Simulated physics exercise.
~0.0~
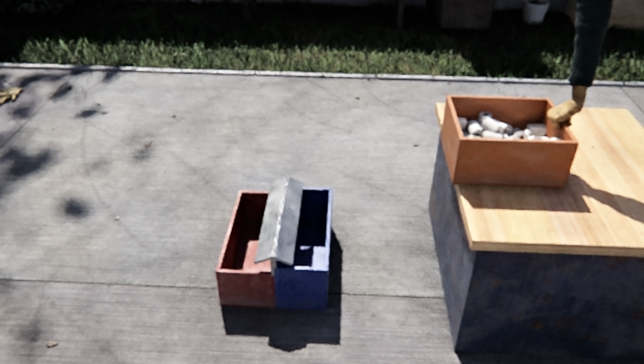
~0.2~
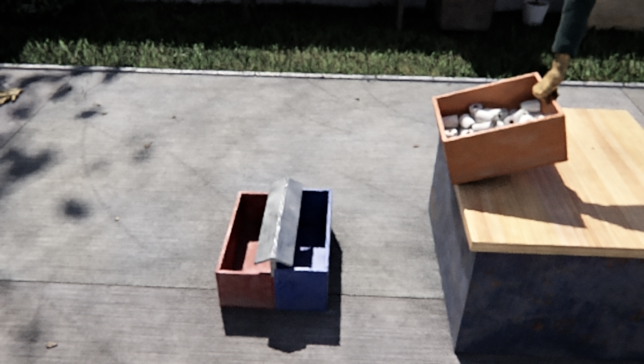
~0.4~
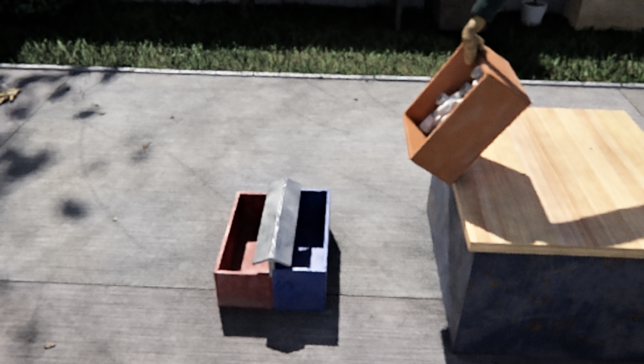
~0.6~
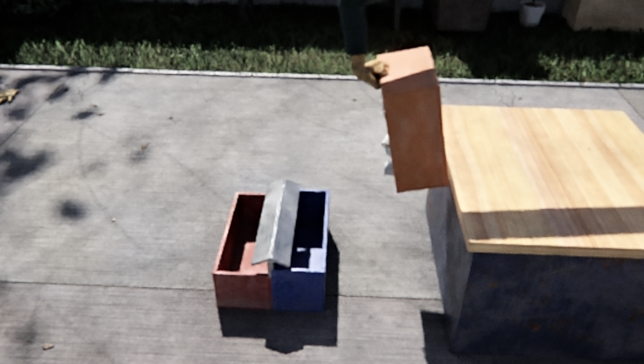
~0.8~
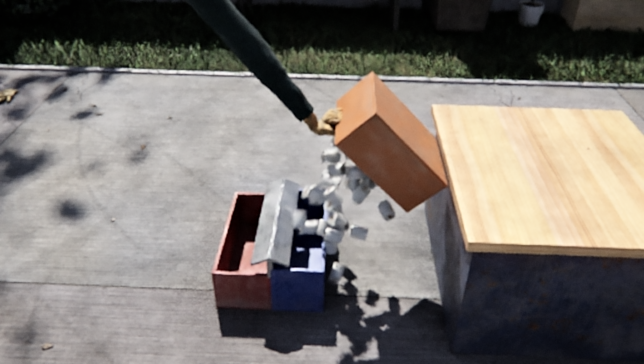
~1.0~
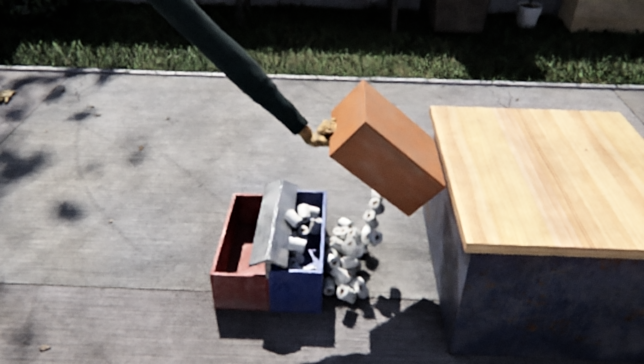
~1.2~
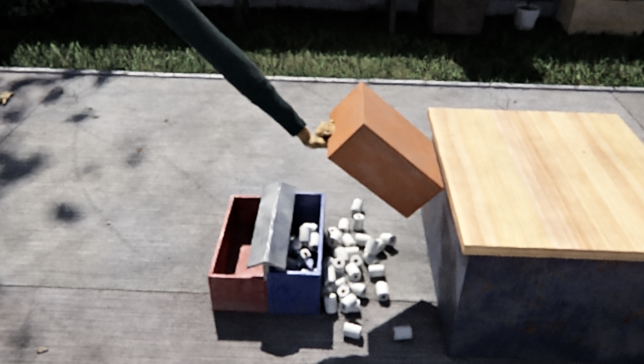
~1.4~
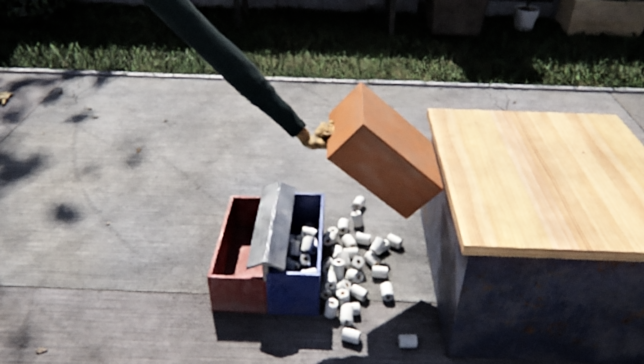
On a sunlit concrete patio, a gloved hand tipped an orange box of white rolls leftward off a bench above joined red and blue tubs, and some rolls dropped into the blue one while most scattered on the ground beside it, leaving the red empty.
